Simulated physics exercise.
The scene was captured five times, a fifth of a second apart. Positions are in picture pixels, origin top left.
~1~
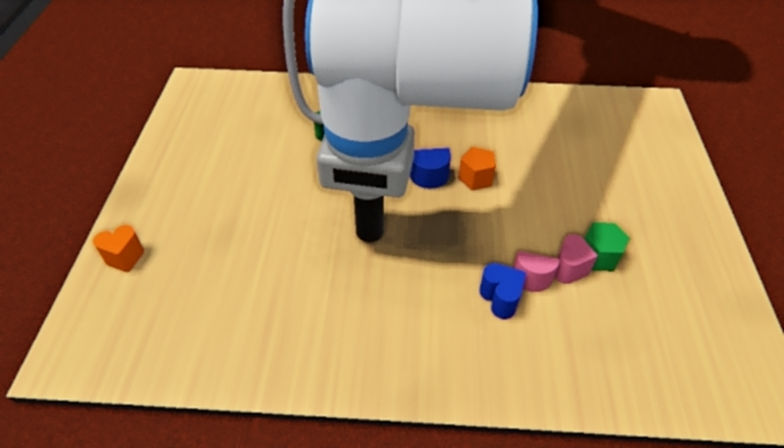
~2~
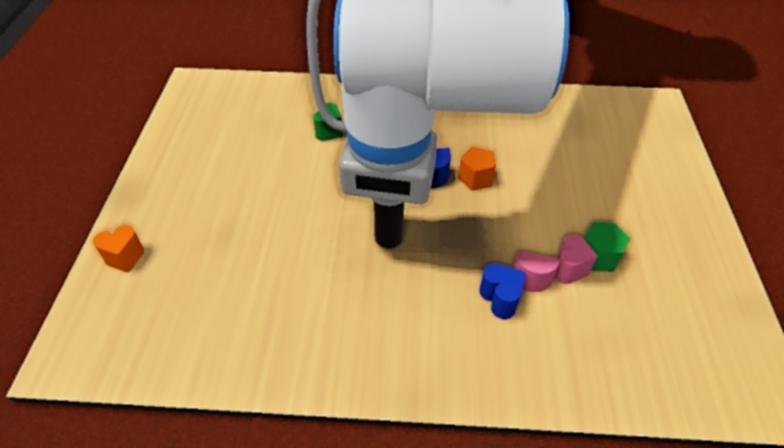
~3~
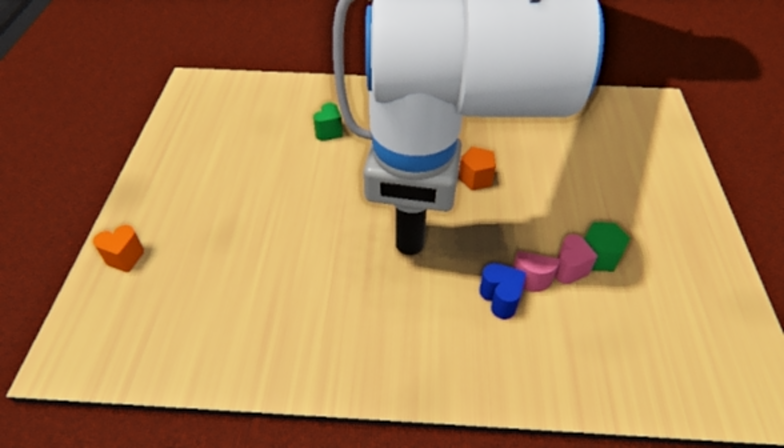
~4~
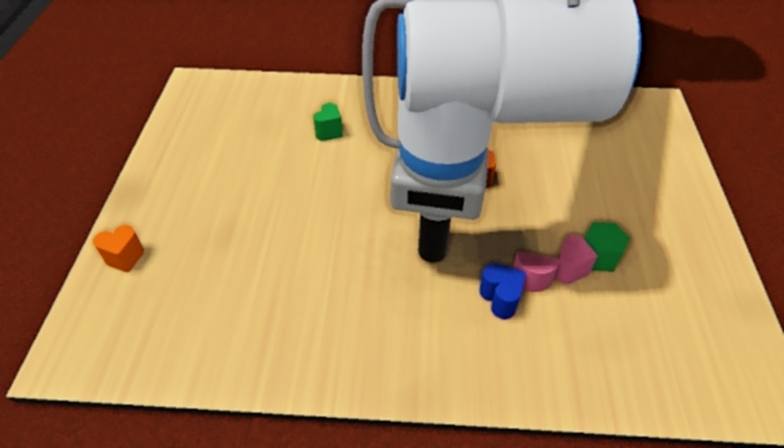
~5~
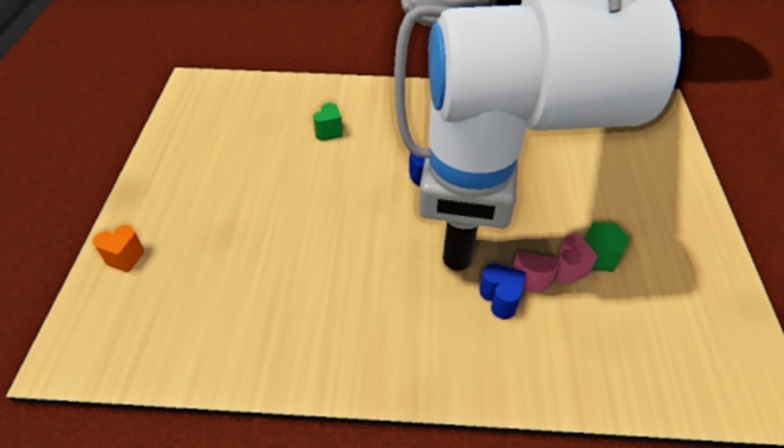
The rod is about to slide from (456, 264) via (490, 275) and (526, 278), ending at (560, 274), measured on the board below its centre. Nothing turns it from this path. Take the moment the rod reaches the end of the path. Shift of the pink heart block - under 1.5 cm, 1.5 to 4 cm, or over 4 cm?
Of the three bands, it's 1.5 to 4 cm.
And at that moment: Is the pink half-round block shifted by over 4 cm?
Short answer: Yes.
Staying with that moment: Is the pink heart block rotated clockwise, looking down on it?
My answer is no.
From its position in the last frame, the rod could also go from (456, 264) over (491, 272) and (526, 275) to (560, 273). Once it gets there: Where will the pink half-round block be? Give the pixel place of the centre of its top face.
Its top face will be centred at roughly (584, 283).
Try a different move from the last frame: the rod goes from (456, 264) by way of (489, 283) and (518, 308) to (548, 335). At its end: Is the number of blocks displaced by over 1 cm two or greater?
Final answer: No.
On the path given first. One third of the way, rod (491, 270); blue heart block (514, 287).
Two thirds of the way, rod (528, 273); blue heart block (524, 293), turned 40° clockwise; pink half-round block (565, 270), turned 35° clockwise.
At the end, rod (562, 269); blue heart block (524, 293), turned 40° clockwise; pink half-round block (585, 282), turned 65° clockwise; pink heart block (597, 255), turned 25° anticlockwise; green hexagon (614, 234), turned 20° anticlockwise.
